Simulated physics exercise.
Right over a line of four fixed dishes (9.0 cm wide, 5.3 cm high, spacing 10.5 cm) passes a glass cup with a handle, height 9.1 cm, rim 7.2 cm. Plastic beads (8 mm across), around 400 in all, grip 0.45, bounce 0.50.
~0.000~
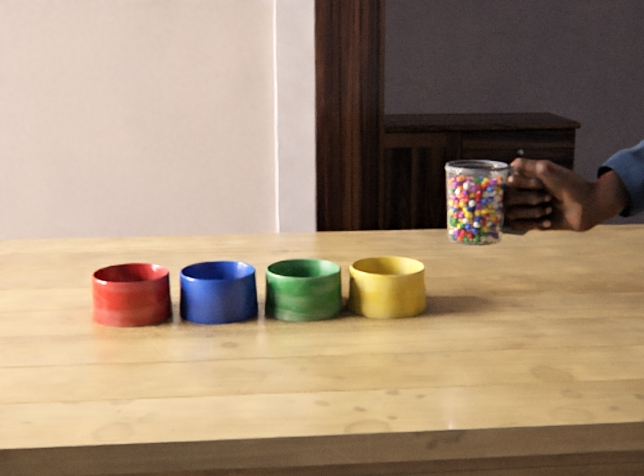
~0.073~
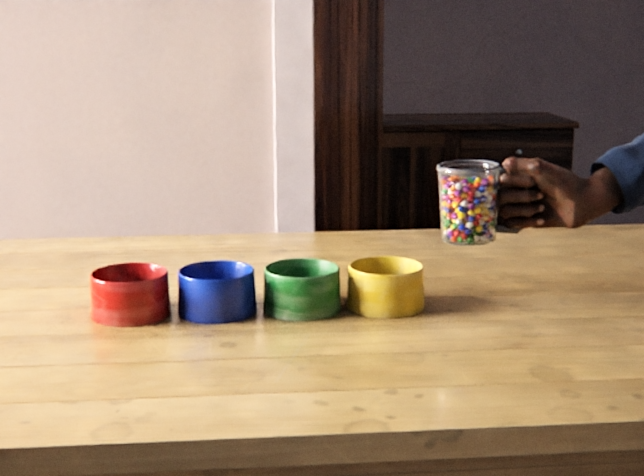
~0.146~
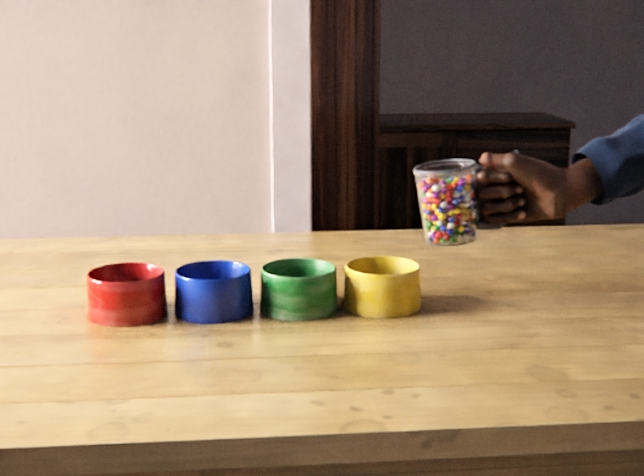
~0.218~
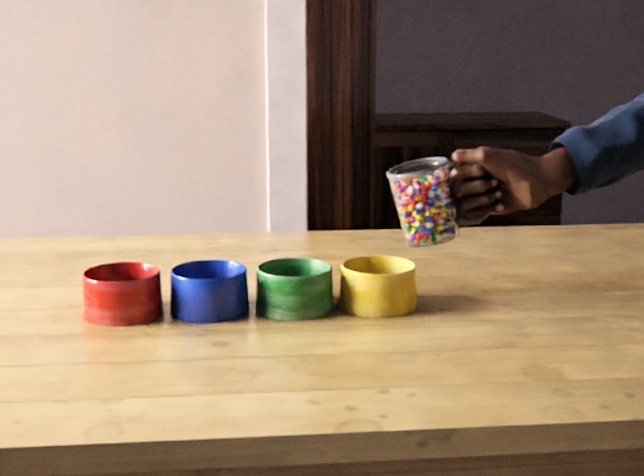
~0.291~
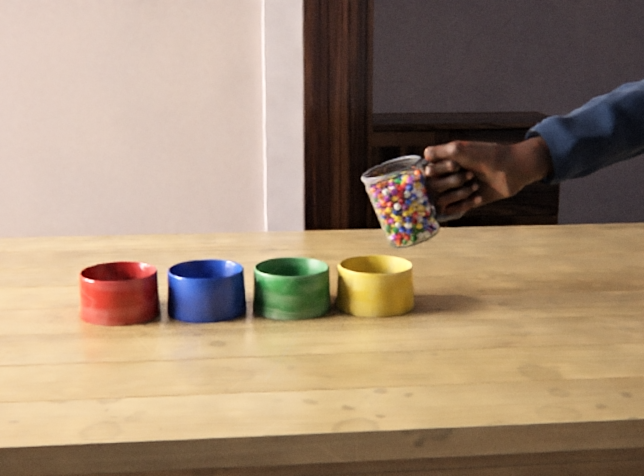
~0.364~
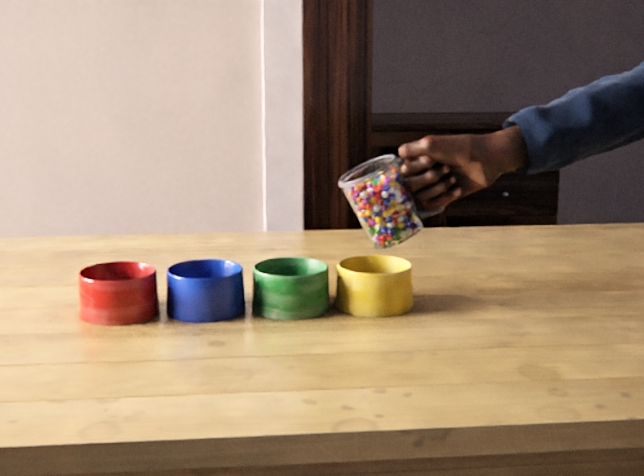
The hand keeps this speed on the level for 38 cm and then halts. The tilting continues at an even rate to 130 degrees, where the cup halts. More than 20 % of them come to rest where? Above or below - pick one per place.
Red dish: Above; blue dish: Below; green dish: Below; yellow dish: Below; counter: Below.
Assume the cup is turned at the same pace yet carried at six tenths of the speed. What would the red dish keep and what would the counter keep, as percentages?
Then the red dish gets 10 and the counter 20.
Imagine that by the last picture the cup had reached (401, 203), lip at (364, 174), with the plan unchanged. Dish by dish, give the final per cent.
Red 100; blue 0; green 0; yellow 0.
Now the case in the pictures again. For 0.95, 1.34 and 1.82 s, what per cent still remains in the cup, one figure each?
Going in order, it reads 100, then 65, and finally 0 per cent.
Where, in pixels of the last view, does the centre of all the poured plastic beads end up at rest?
Approximately (111, 294) in the last picture.
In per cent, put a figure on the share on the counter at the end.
Estimate: Around 10 %.
After 0.95 s, tilt 75 degrees; cup holds 100 %.
After 1.34 s, tilt 108 degrees; cup holds 65 %, red 30 %.
After 1.82 s, tilt 130 degrees; cup holds 0 %, red 90 %.
In the end, at 2.3 s, red 90 %, blue 0 %, green 0 %, yellow 0 %, counter 10 %.
